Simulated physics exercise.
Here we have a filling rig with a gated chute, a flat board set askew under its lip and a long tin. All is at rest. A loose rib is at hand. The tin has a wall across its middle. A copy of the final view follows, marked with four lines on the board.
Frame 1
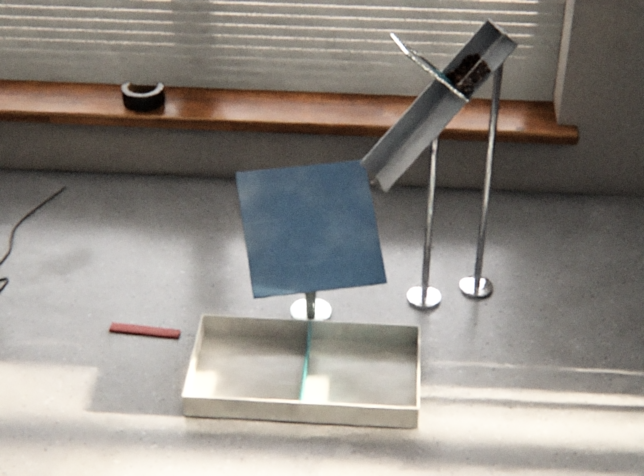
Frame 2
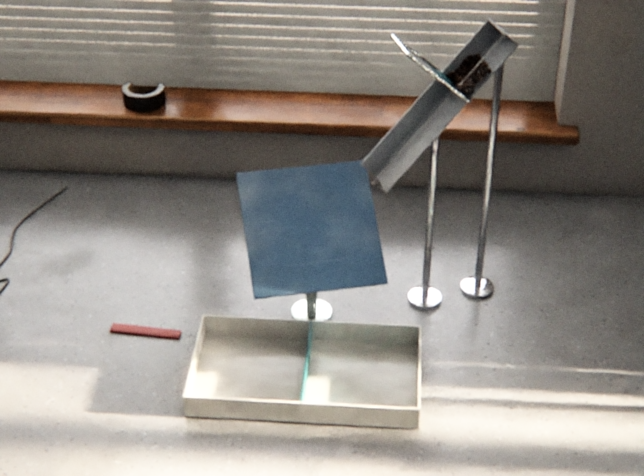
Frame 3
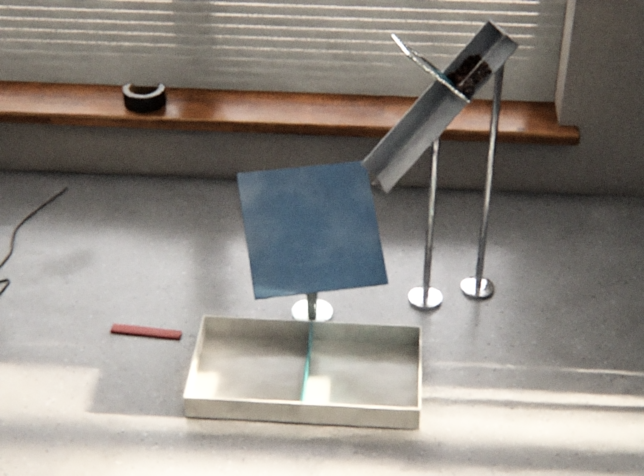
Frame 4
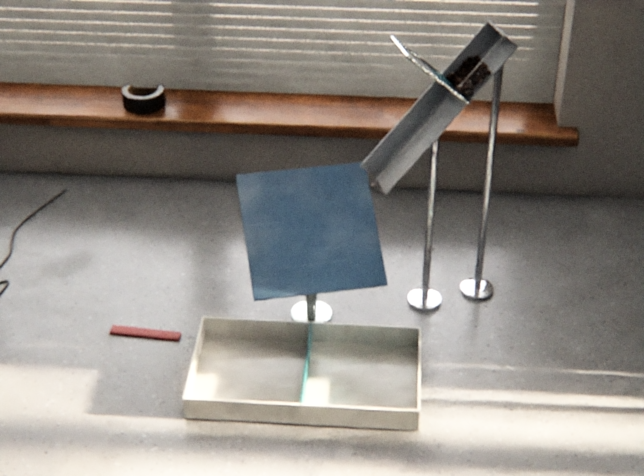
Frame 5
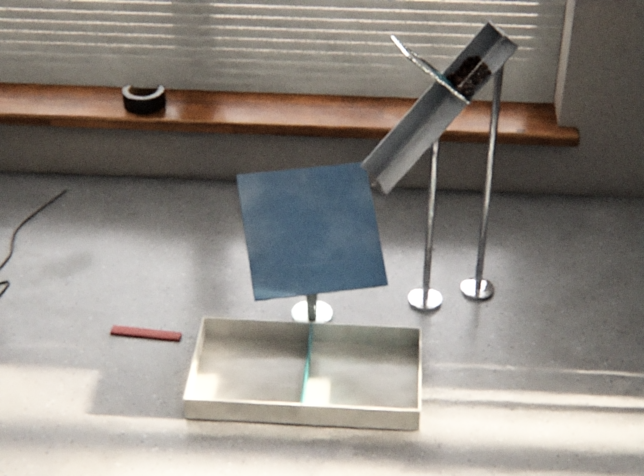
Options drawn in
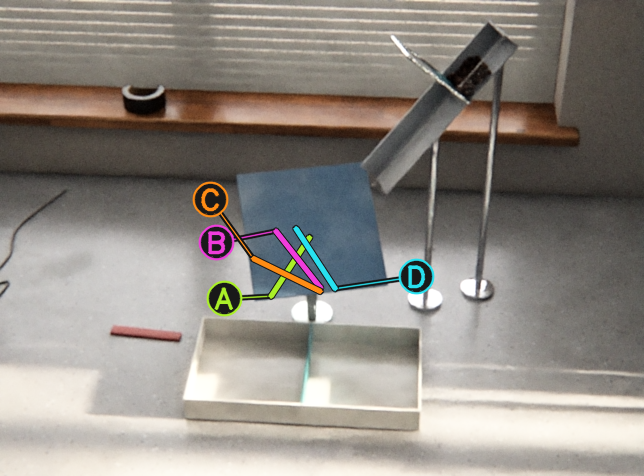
A tilted blue board stood behind a pale, divided tray, below a sloping metal chute holding a small dark load behind its gate, with a red strip lying to the left; nothing visibly moved.
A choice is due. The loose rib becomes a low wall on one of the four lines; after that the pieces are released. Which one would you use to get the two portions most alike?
A is best.
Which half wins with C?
Right.
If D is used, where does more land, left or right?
The right half.
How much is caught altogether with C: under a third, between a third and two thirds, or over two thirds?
Over two thirds.
On the marked copy, line A from (309, 237) to (271, 296); line B from (275, 231) to (320, 287); line C from (253, 258) to (320, 291); line D from (296, 228) to (335, 288).
With A, of what is caught, about two thirds in the left half, about a third in the right.
With B, of what is caught, a small part in the left half, nearly all in the right.
With C, of what is caught, a small part in the left half, most in the right.
With D, of what is caught, a stray few in the left half, nearly all in the right.
